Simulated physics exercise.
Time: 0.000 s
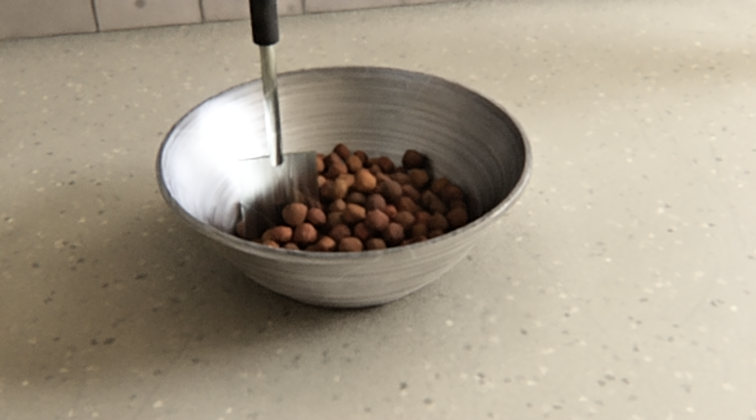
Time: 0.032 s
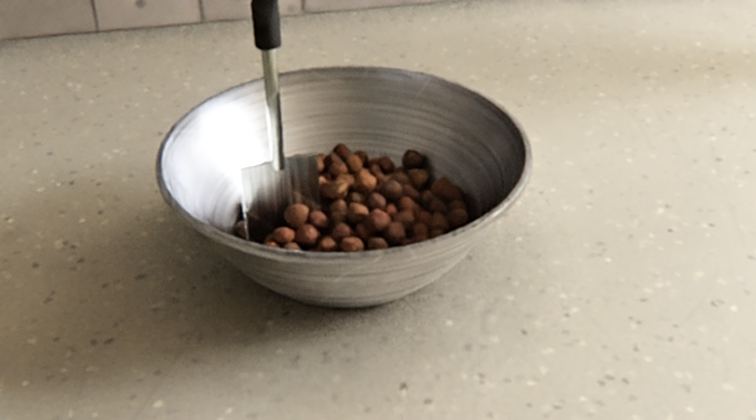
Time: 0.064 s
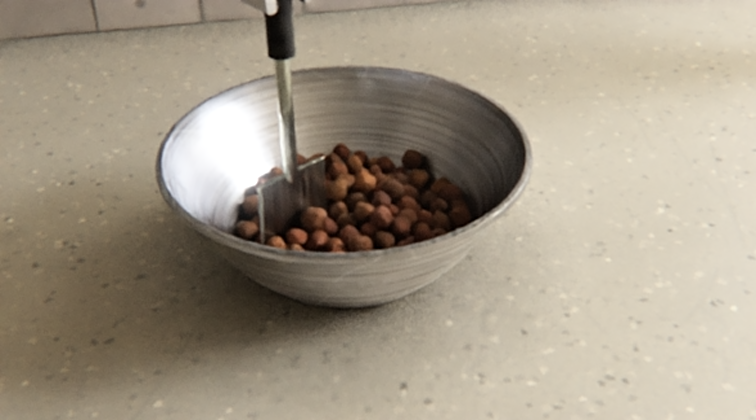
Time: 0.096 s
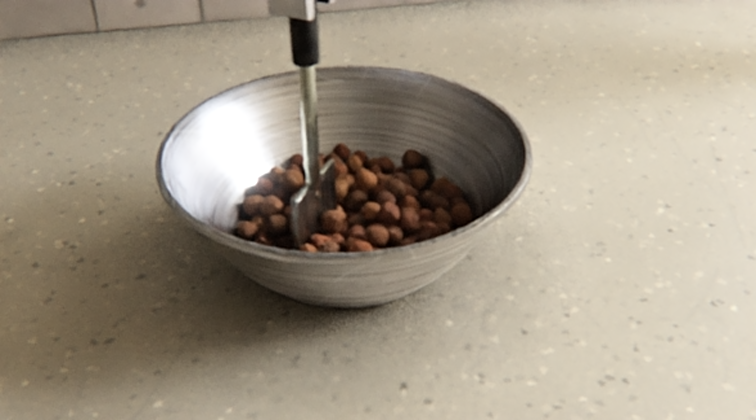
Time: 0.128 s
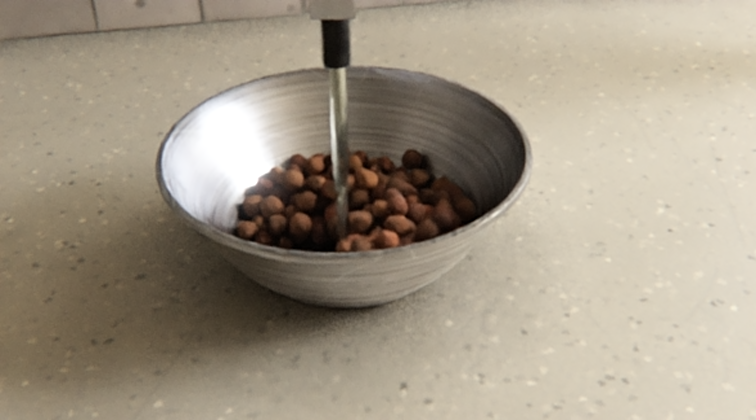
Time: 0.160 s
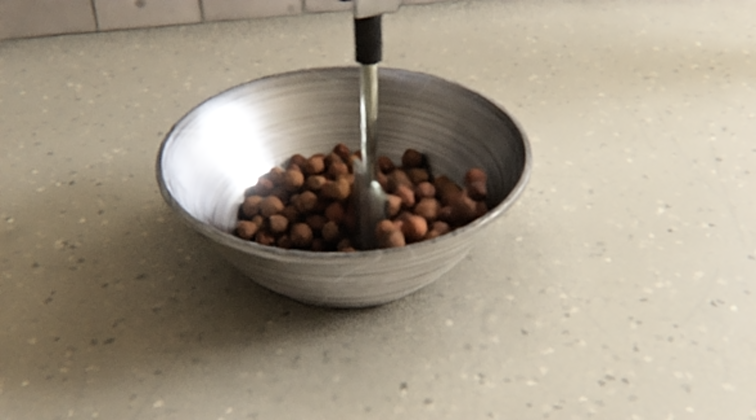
A robotic arm sweeps an upright spatula rightward through brown hazelnuts in a metal bowl.
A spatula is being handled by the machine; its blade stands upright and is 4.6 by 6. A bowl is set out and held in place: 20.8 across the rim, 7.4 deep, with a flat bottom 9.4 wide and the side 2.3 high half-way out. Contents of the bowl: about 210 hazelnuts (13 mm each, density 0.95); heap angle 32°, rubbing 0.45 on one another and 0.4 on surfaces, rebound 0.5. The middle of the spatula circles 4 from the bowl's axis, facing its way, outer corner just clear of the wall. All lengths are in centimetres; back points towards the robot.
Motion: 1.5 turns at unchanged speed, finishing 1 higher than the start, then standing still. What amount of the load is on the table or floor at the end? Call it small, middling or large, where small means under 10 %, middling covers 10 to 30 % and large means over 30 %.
I would call it small.
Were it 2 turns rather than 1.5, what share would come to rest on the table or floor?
5 %.
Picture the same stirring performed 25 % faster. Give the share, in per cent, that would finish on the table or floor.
5 %.
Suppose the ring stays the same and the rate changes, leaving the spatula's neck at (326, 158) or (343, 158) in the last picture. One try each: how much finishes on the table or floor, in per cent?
First try: Around 0 %; second try: Around 0 %.
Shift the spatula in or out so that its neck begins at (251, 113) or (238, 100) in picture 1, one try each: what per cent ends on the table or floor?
Roughly 5 % and 0 %.
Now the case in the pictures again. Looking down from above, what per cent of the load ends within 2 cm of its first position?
About 0 %.
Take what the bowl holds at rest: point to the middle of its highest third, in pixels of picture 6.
Close to (379, 204).
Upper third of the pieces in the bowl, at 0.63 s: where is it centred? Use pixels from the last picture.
Near (355, 244).
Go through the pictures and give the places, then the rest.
The first frame shows spatula neck at (274, 132), 0° round; upper third of the load around (362, 207), from x 250 to 460, top at y 155; 208 in the bowl.
The second frame shows spatula neck at (276, 137), 9° round; upper third of the load around (361, 210), from x 250 to 460, top at y 155.
The third frame shows spatula neck at (289, 148), 32° round; upper third of the load around (362, 218), from x 250 to 460, top at y 155.
The fourth frame shows spatula neck at (312, 156), 55° round; upper third of the load around (373, 226), from x 250 to 460, top at y 155.
The fifth frame shows spatula neck at (341, 158), 78° round; upper third of the load around (384, 228), from x 250 to 465, top at y 155.
The sixth frame shows spatula neck at (370, 154), 101° round; upper third of the load around (413, 215), from x 250 to 480, top at y 155; 208 in the bowl.
By 0.40 s, 271° round, highest piece 8 above the table; 208 in the bowl.
By 0.63 s, 81° round, highest piece 8 above the table; 206 in the bowl, 2 on the table or floor.
By 0.95 s, 180° round, highest piece 6 above the table; 206 in the bowl, 2 on the table or floor.
By 1.65 s, 180° round, highest piece 6 above the table; 206 in the bowl, 2 on the table or floor.
Final count, 206 in the bowl, 2 on the table or floor. That is 1 % on the table or floor.
